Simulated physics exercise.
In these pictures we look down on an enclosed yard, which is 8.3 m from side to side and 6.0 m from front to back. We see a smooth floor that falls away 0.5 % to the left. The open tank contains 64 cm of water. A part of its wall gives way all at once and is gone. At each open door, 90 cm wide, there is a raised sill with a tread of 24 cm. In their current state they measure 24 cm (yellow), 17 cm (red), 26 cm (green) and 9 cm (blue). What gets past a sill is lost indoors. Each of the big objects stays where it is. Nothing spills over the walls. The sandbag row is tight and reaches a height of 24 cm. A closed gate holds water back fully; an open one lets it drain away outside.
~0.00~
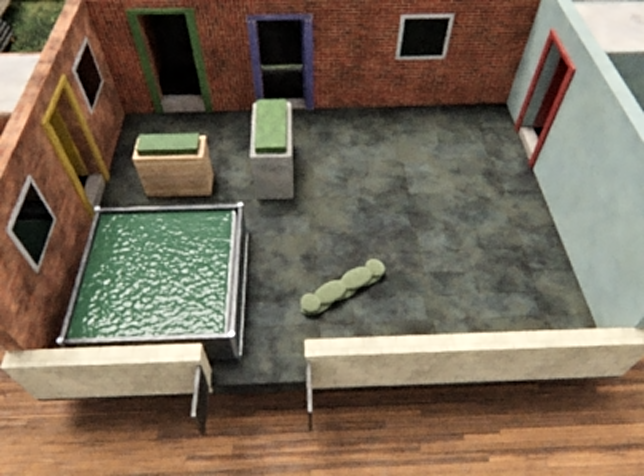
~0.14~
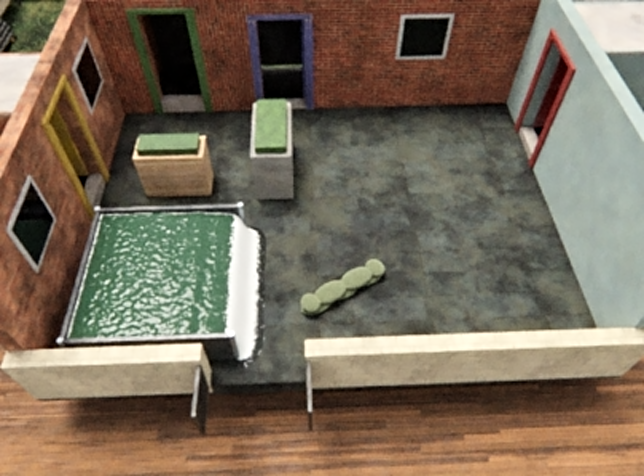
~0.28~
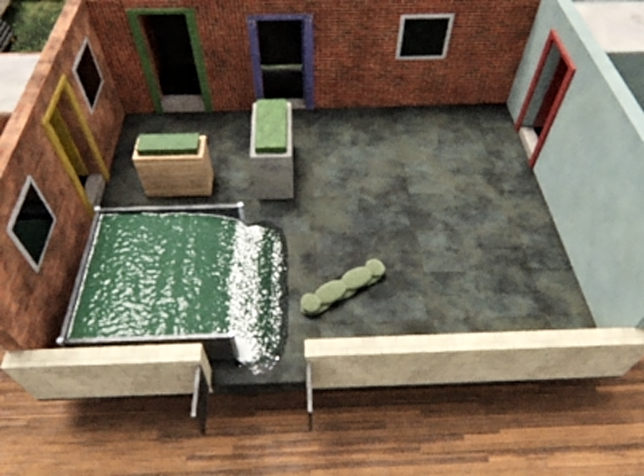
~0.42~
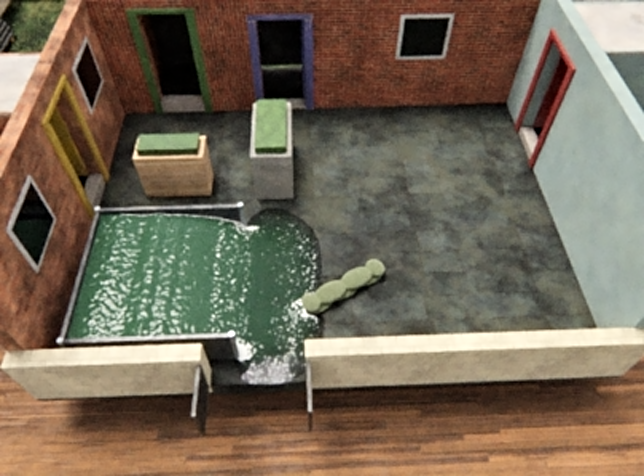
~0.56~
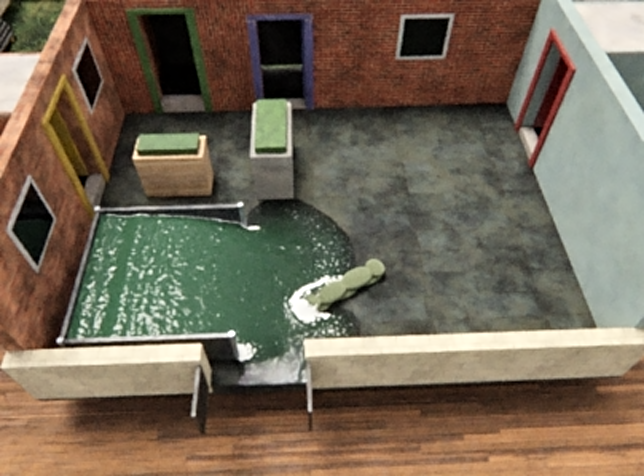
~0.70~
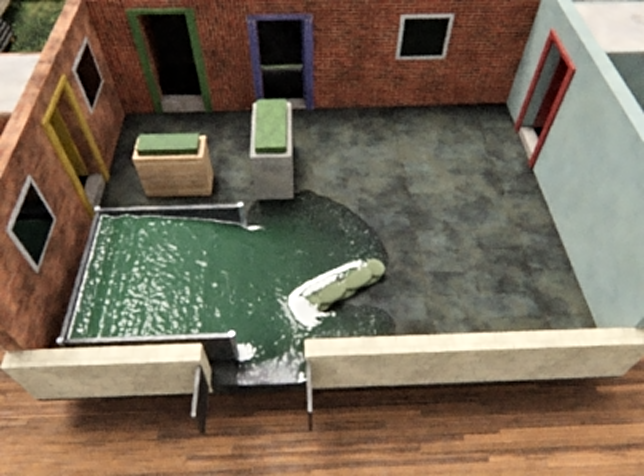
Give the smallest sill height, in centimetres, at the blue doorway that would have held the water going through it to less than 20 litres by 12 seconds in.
The smallest height is about 7 cm.
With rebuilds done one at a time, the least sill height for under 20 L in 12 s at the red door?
For the red door, about 16 cm.
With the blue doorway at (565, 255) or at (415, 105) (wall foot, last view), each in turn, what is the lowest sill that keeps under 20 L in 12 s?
You'd want about 15 cm there first, then about 14.0 cm.
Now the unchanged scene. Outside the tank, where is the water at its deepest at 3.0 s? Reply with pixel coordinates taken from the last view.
Look close to (507, 104).
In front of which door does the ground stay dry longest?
The yellow one.
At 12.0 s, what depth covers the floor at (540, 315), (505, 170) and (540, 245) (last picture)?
7, 4 and 4 cm, respectively.
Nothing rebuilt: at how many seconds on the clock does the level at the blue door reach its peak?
Crest at t of about 8.5 s.
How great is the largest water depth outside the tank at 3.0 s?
37 cm.
After 1.4 s water covers 30 % of the floor, deepest (38 cm) near (296, 313); it has not reached the blue door.
After 3.0 s water covers 65 % of the floor, deepest (37 cm) near (507, 104); it has not reached the blue door.
After 12.0 s water covers 95 % of the floor, deepest (12 cm) near (101, 202); 6 cm at the blue door, 6 litres in over its 9 cm sill.
At the blue door as built, the water arrived by 4.7 s and peaked near 12 cm at 8.6 s.
With a sill of 6.5 cm, 25 litres would have come in within the 12 s; with 8.5 cm, 9 litres. So under 20 litres takes about 7 cm.
